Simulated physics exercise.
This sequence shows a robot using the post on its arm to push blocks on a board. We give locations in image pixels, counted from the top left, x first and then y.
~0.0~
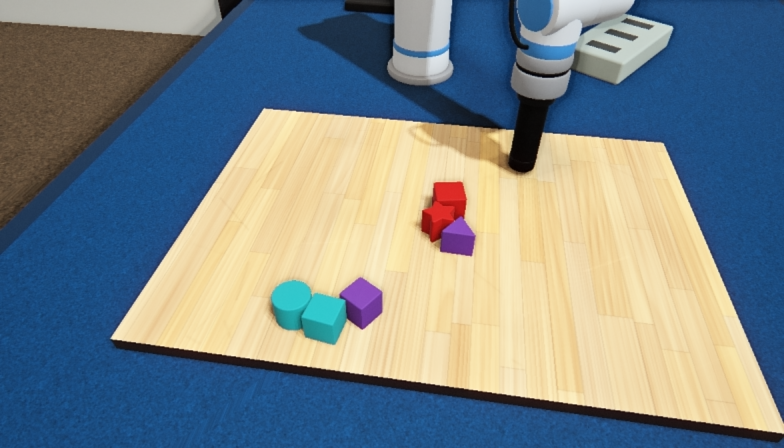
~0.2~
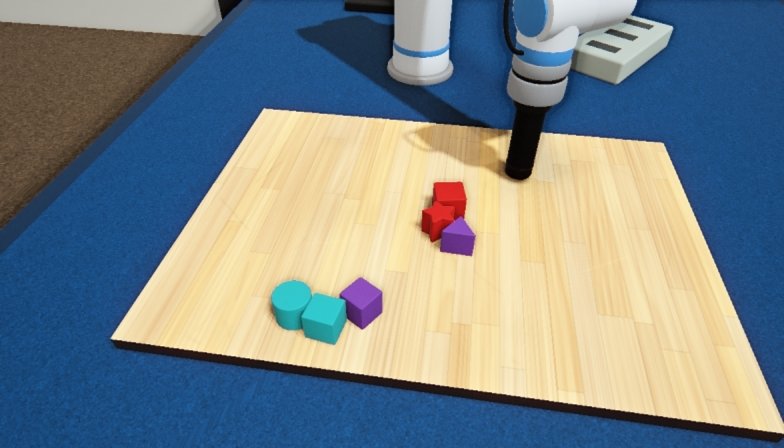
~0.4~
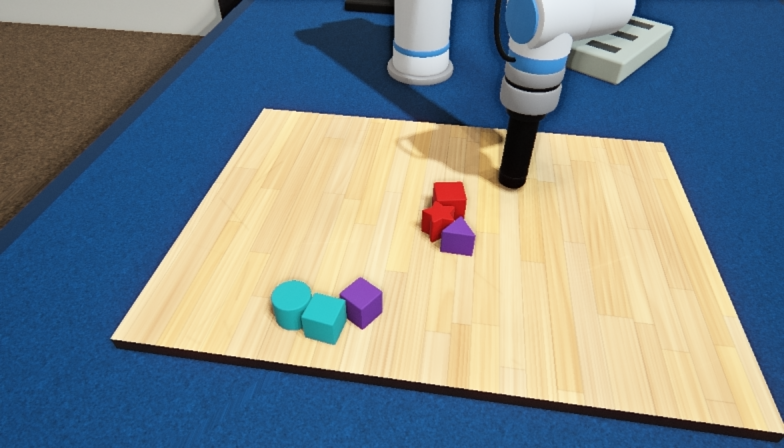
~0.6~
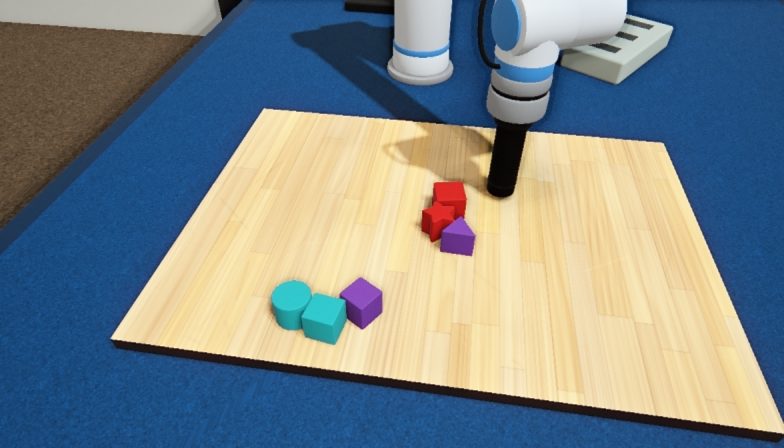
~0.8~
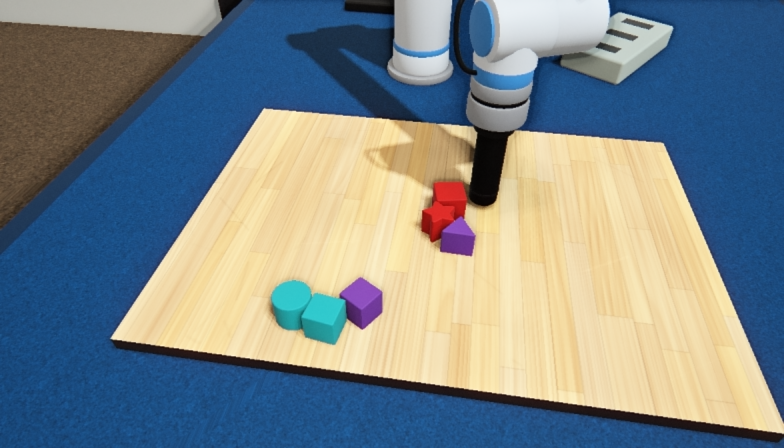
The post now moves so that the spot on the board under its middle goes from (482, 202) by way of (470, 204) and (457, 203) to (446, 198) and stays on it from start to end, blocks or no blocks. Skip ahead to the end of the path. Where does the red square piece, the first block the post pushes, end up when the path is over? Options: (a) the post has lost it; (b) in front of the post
(a)
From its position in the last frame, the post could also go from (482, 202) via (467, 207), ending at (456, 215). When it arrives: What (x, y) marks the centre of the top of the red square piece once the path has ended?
About (428, 195).
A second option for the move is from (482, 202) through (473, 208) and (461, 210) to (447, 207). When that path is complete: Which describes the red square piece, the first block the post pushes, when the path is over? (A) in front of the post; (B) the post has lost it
The one that fits is A, in front of the post.
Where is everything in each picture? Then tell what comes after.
In the first frame, post's lower end at (521, 165); red star block at (440, 211); red square piece at (450, 190); purple triangle at (460, 227).
In the second frame, post at (518, 173); blocks still.
In the third frame, post at (512, 181); blocks still.
In the fourth frame, post at (500, 190); blocks still.
In the fifth frame, post at (483, 198); red star block at (440, 211); red square piece at (450, 190); purple triangle at (460, 227).
What follows on the original path. Halfway along, post at (464, 200); red star block at (438, 213), turned 20° anticlockwise; red square piece at (439, 192).
At the end, post at (447, 194); red star block at (437, 214), turned 25° anticlockwise; red square piece at (429, 191), turned 35° anticlockwise; purple triangle still.
